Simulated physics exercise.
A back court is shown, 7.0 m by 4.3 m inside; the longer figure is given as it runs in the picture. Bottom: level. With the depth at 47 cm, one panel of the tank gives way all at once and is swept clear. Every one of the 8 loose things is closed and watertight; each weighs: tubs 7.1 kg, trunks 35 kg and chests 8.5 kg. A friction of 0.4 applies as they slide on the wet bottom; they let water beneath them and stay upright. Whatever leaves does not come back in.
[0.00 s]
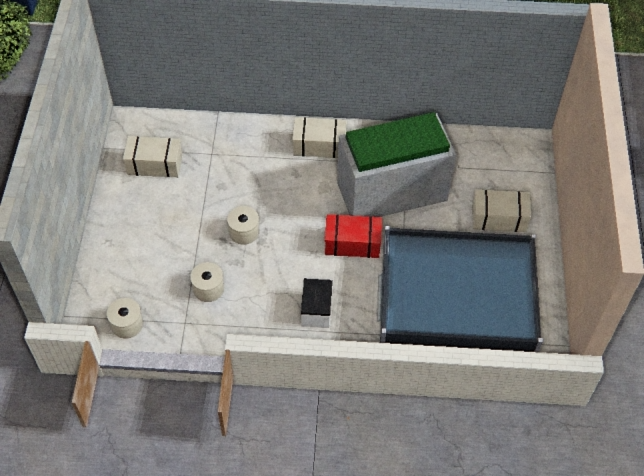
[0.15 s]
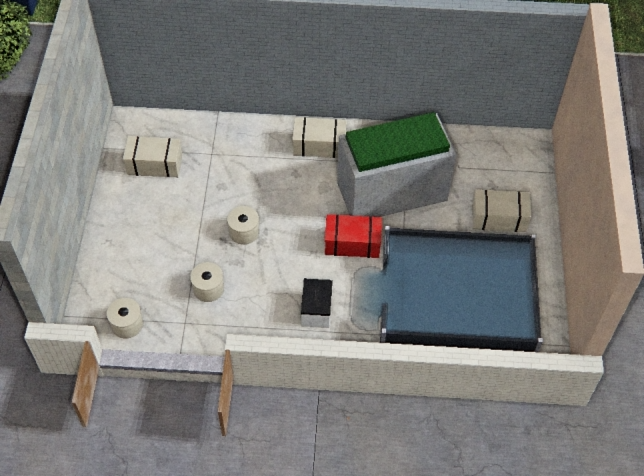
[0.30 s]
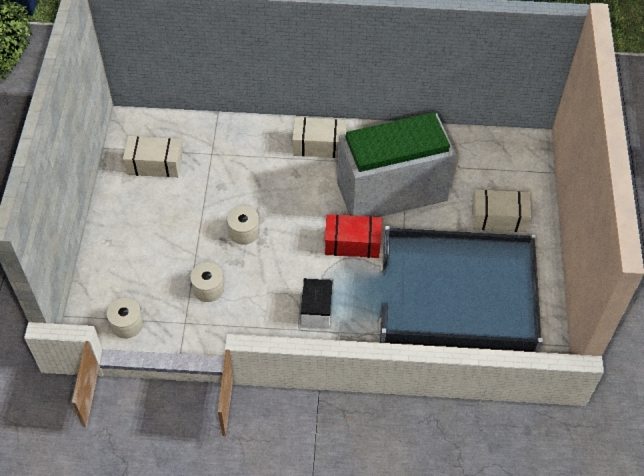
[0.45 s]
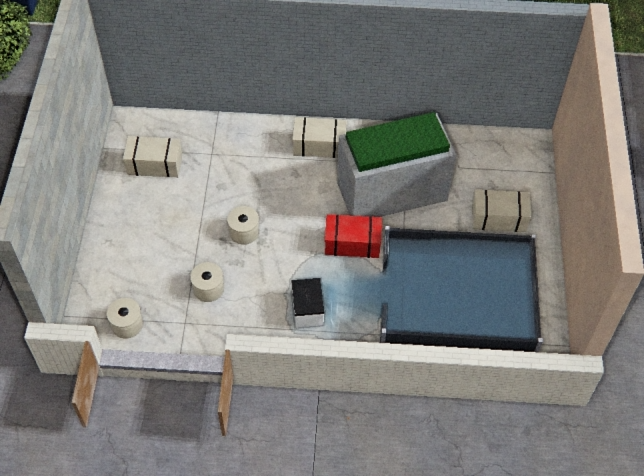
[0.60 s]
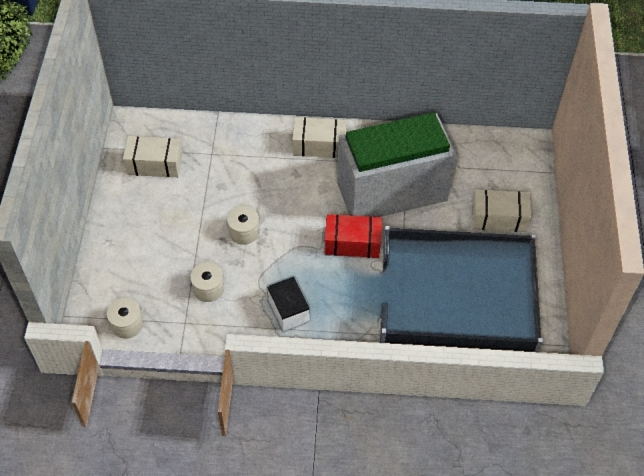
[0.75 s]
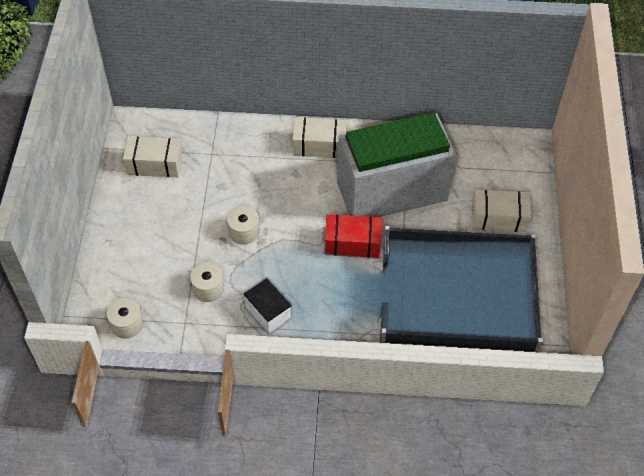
A dark-walled tank of blue water fills the right front of a walled court with a pale marble floor, seen from high above by a still camera. A red trunk sits beside it near a small black-topped box, with beige trunks, three round drums and a green-topped grey block around them. The tank's left side opens, water spreads leftward across the floor, and the small box slides left, turning, while everything else stays put.
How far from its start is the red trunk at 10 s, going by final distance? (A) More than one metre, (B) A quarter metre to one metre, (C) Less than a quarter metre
Less than a quarter metre (C).
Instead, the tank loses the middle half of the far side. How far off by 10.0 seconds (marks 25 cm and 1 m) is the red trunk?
Afterwards the red trunk glides a modest way.
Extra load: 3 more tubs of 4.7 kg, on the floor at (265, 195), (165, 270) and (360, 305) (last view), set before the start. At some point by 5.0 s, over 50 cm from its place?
In sequence: Stays within; goes beyond; goes beyond.
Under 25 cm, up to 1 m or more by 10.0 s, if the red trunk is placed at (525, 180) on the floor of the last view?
It hardly budges.
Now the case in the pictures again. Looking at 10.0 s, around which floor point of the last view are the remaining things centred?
About (324, 175).
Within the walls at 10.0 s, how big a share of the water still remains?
82 %.
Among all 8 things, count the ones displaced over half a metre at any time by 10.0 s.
Total: 4.
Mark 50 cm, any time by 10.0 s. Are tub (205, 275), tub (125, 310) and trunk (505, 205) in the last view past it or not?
First one went too far, second one went too far, third one stayed inside.
After 2.0 s the red trunk is near (354, 229), 0.0 m from its start, aground; 0 of 8 are out; 0 afloat.
After 4.5 s the red trunk is near (354, 229), 0.0 m from its start, aground; 1 of 8 are out; 2 afloat.
After 7.0 s the red trunk is near (354, 229), 0.0 m from its start, aground; 2 of 8 are out; 2 afloat.
After 10.0 s the red trunk is near (354, 229), 0.0 m from its start, aground; 2 of 8 are out; 0 afloat.
